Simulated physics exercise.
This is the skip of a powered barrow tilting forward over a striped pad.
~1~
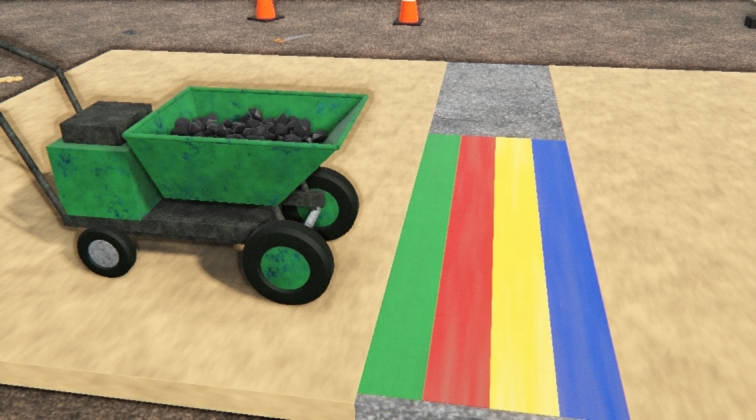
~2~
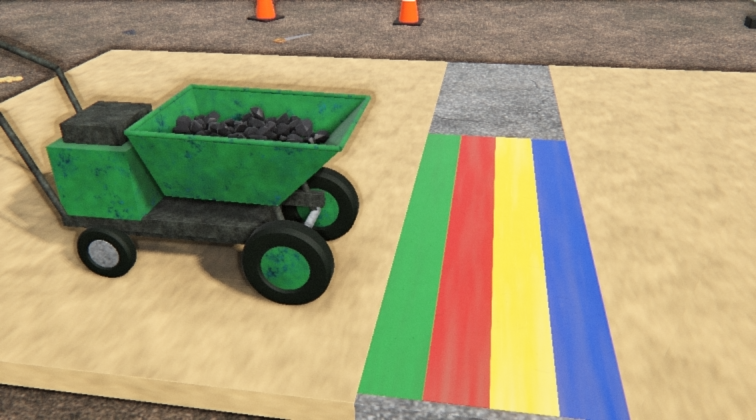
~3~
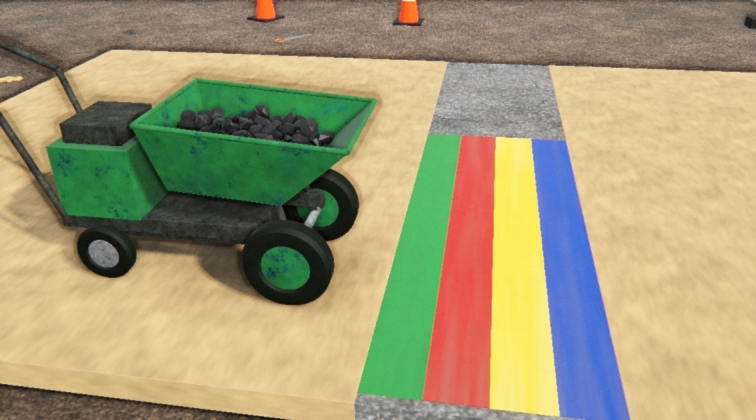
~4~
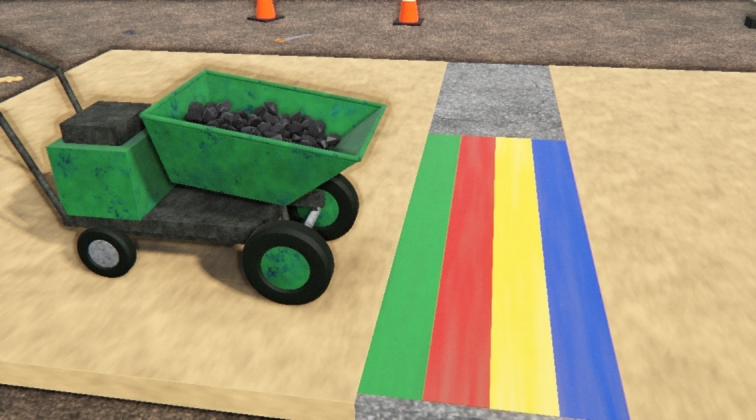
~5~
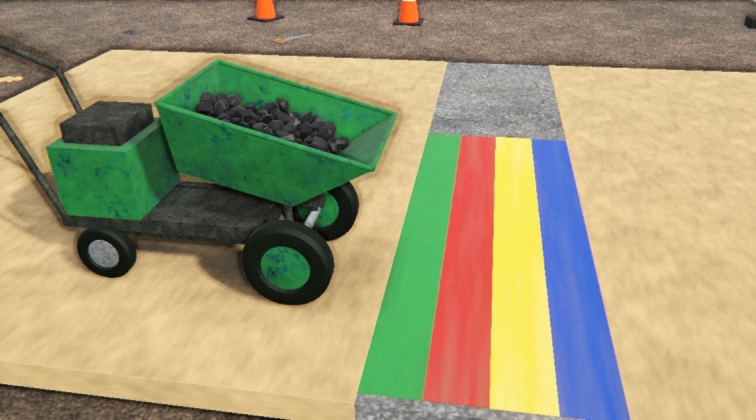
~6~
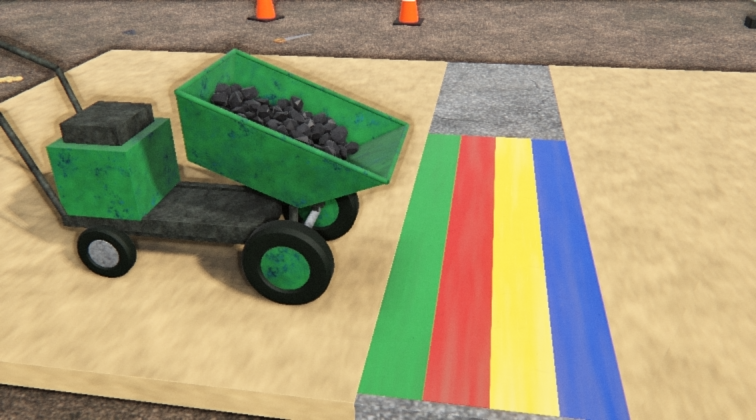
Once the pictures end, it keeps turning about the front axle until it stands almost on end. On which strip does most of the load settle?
Most lies over the red band.
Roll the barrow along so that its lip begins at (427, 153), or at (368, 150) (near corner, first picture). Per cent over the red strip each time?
In turn 0 and 20 in a hundred.
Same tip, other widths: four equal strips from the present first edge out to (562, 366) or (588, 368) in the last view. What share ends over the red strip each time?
Near 20 % and 30 %.
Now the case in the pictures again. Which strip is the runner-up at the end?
It is yellow.
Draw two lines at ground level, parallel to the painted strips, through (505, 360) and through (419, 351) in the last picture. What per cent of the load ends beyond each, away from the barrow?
About 20 and 70 per cent.
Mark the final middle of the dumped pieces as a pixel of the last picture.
Close to (484, 277).
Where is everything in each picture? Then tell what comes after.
The first picture shows lip of the skip at (337, 148), level; top of the load at (235, 138), lumps of coal; green strip at (401, 343); red strip at (460, 350); yellow strip at (522, 356); blue strip at (586, 363).
The second picture shows lip of the skip at (339, 149), tipped barely; top of the load at (237, 137).
The third picture shows lip of the skip at (347, 153), tipped barely; top of the load at (232, 134).
The fourth picture shows lip of the skip at (358, 160), tipped a little; top of the load at (240, 130).
The fifth picture shows lip of the skip at (372, 169), tipped clearly; top of the load at (235, 124).
The sixth picture shows lip of the skip at (387, 182), tipped clearly; top of the load at (241, 110); green strip at (401, 343); red strip at (460, 350); yellow strip at (522, 356); blue strip at (586, 363).
Soon after the last picture, skip tipped steeply; all in the skip.
A little later, skip tipped right over; about two thirds in the skip; about a third over the red strip; a small part over the yellow strip.
Later still, skip tipped right over; about a third in the skip; a stray few over the green strip; about a third over the red strip; about a quarter over the yellow strip; a stray few over the blue strip; a stray few off the paint.
At rest, skip tipped right over; about a third in the skip; a stray few over the green strip; about a third over the red strip; about a quarter over the yellow strip; a small part over the blue strip; a stray few off the paint.
